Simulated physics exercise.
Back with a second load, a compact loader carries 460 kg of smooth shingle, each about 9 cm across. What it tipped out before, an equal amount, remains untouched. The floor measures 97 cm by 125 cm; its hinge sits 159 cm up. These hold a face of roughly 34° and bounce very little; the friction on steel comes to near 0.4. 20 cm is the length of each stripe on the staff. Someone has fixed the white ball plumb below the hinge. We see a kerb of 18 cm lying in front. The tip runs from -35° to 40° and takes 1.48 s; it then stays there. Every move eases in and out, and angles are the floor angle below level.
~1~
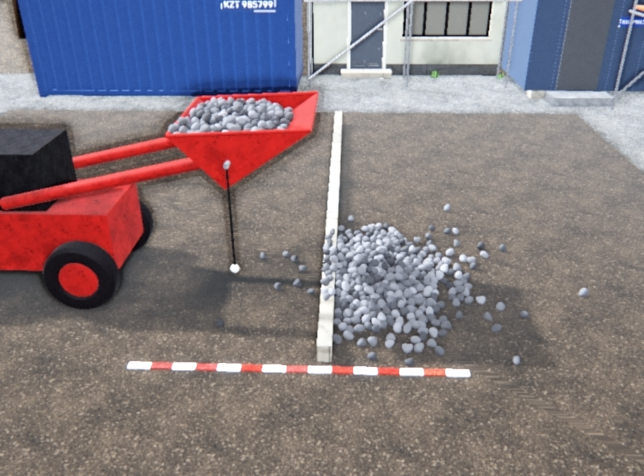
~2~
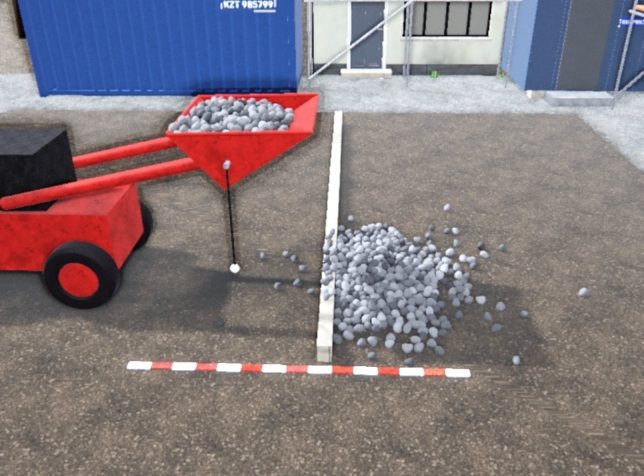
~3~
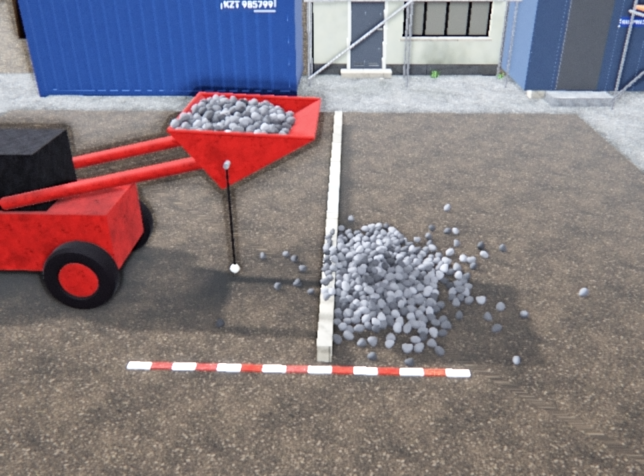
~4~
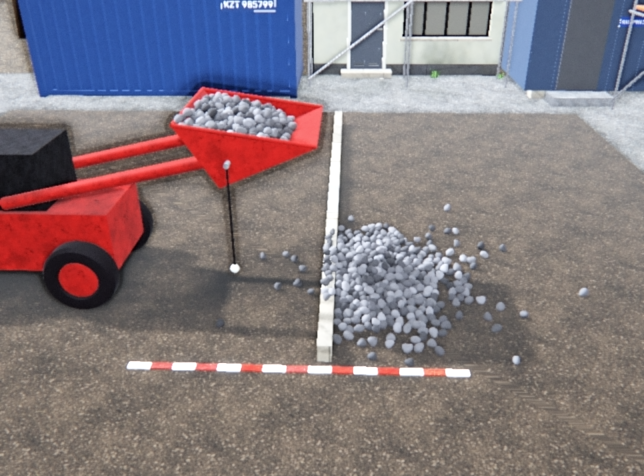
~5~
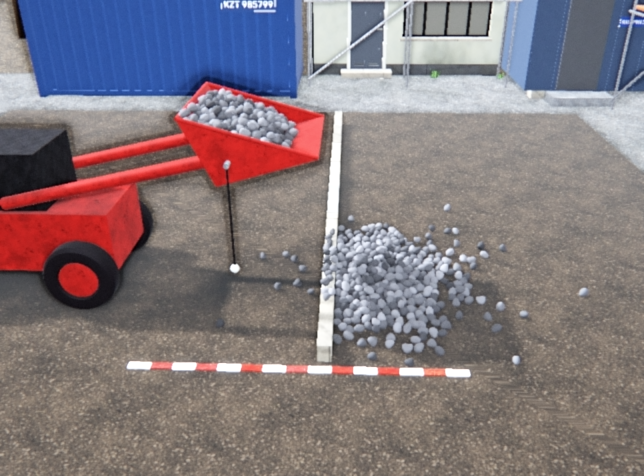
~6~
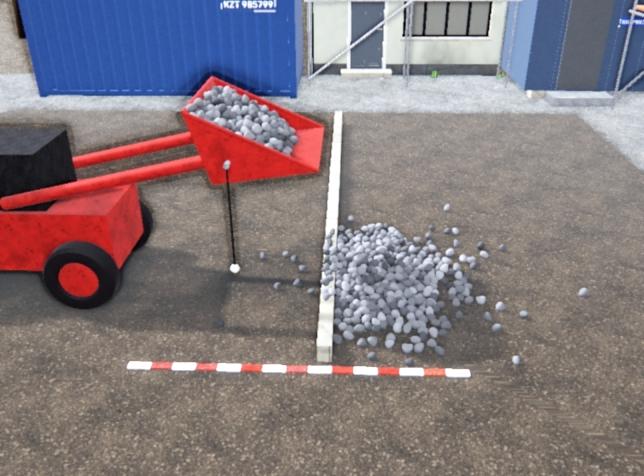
In a paved yard by a blue container, a small red loader stayed parked left of a low kerb and a scattered heap of grey stones while its raised, stone-filled bucket slowly tilted forward.
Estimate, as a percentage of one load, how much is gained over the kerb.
Some 74 per cent is added.
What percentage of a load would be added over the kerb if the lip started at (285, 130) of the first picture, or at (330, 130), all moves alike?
I'd expect near 30 per cent first and near 90 per cent next.
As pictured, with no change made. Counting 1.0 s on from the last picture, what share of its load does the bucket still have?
Near 40 per cent of the load is held.
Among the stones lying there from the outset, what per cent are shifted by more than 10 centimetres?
25 per cent.
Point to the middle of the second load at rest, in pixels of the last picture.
The middle ends up near (356, 266).
Then, 0.5 s after the last picture the floor is at 28°; in per cent of one load, 99 in the bucket, 6 on this side of the kerb, 94 over the kerb; the foremost stones are at (510, 290).
Then, 1.0 s after the last picture the floor is at 40°; in per cent of one load, 41 in the bucket, 48 on this side of the kerb, 111 over the kerb; the foremost stones are at (510, 290).
Then, 1.3 s after the last picture the floor is at 40°; in per cent of one load, 3 in the bucket, 44 on this side of the kerb, 152 over the kerb; the foremost stones are at (510, 290).
Then, 4.1 s after the last picture the floor is at 40°; in per cent of one load, 0 in the bucket, 31 on this side of the kerb, 169 over the kerb; the foremost stones are at (515, 292). Net gain over the kerb, 74.
